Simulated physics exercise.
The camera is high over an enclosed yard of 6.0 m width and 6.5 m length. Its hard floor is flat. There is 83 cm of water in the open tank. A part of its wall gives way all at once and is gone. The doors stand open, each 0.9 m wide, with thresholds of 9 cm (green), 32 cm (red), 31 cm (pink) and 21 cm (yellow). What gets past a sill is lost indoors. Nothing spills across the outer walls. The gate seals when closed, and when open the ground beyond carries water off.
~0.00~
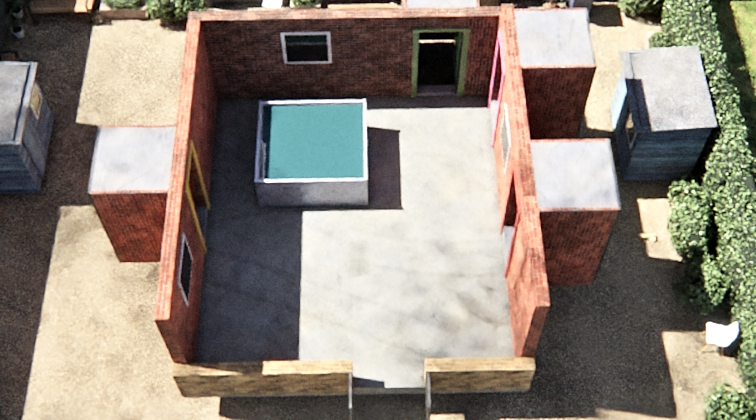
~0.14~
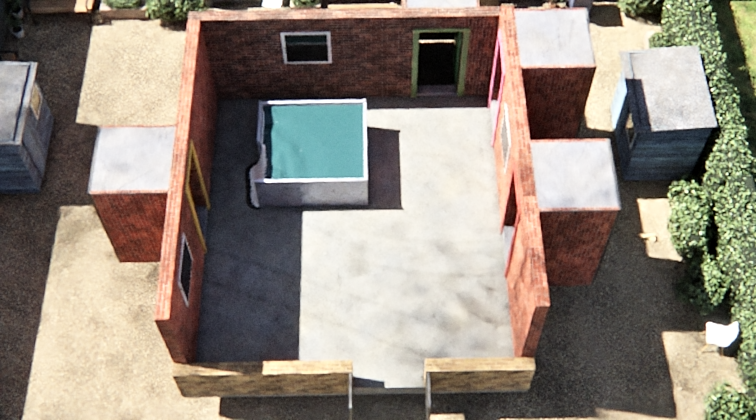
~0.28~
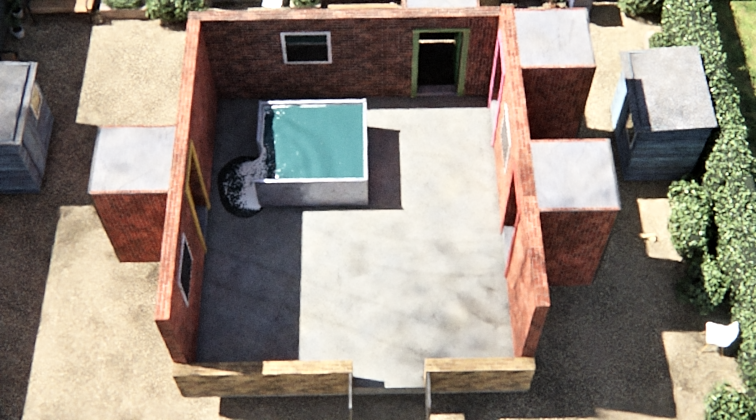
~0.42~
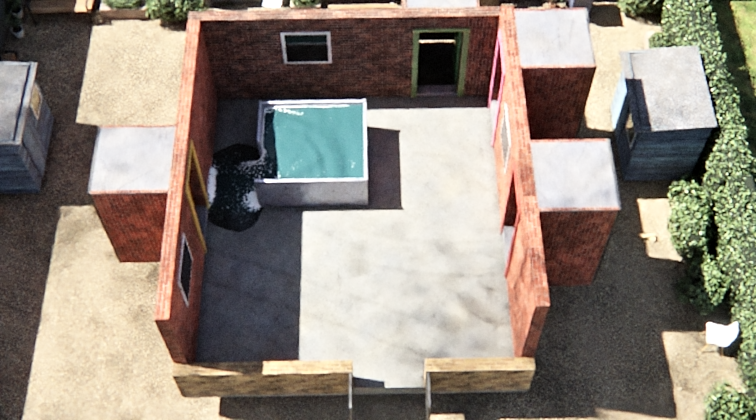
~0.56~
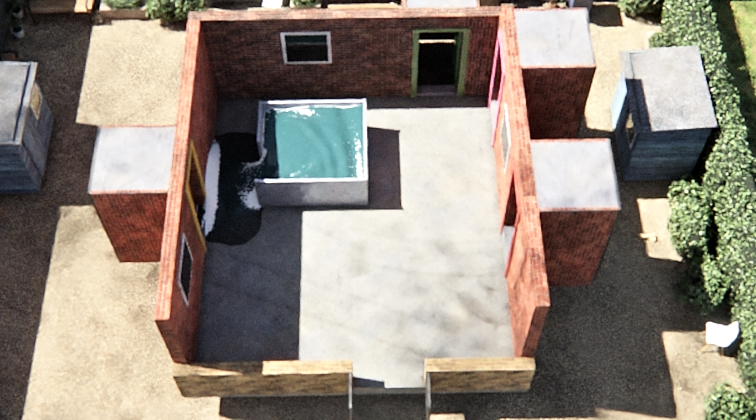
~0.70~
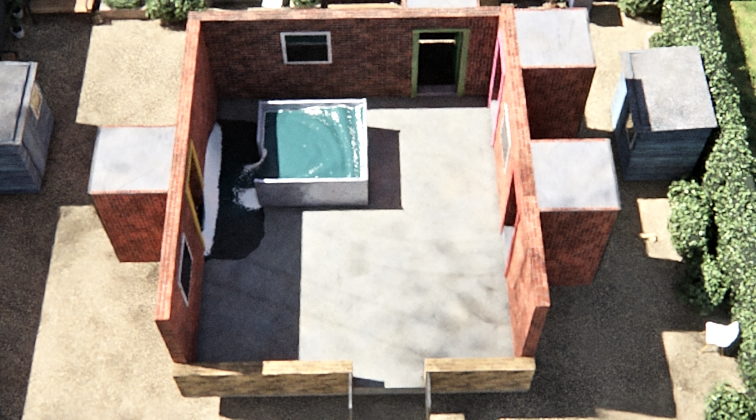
Water pours from the tank's left side and spreads across the walled yard's floor.
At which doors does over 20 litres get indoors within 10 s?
The water let in: At the green door it stays under the limit; at the red door it keeps below the limit; at the pink door it keeps below the limit; at the yellow door it exceeds the limit.
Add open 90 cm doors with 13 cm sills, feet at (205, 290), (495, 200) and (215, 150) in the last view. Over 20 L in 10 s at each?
In that order: Under, below, over.
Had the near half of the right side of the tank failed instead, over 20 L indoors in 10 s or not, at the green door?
Then: Green above.
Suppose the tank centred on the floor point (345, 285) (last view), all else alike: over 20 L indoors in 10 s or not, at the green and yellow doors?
Then: Green past it, yellow below.
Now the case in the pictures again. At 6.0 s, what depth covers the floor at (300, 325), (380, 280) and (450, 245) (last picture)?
In that order: 9, 2 and 8 cm.
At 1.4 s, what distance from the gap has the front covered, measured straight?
About 3.8 m.
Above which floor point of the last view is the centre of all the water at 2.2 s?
At about (280, 184).
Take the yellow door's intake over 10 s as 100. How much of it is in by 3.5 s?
Some 95 per cent by then.
After 1.4 s water covers 15 % of the floor and is deepest (60 cm) near (211, 191); green door not reached, red door not reached, pink door not reached, yellow door 37 cm at the sill, 31 L in.
After 2.2 s water covers 30 % of the floor and is deepest (45 cm) near (211, 191); green door not reached, red door not reached, pink door not reached, yellow door 31 cm at the sill, 82 L in.
After 3.5 s water covers 55 % of the floor and is deepest (34 cm) near (211, 191); green door 10 cm at the sill, 0 L in, red door not reached, pink door 12 cm at the sill, 0 L in, yellow door 24 cm at the sill, 108 L in.
After 6.0 s water covers 80 % of the floor and is deepest (22 cm) near (211, 191); green door 7 cm at the sill, 0 L in, red door 12 cm at the sill, 0 L in, pink door 16 cm at the sill, 0 L in, yellow door 15 cm at the sill, 115 L in.
After 10.0 s water covers 95 % of the floor and is deepest (16 cm) near (209, 213); green door 6 cm at the sill, 3 L in, red door 11 cm at the sill, 0 L in, pink door 10 cm at the sill, 0 L in, yellow door 14 cm at the sill, 115 L in.
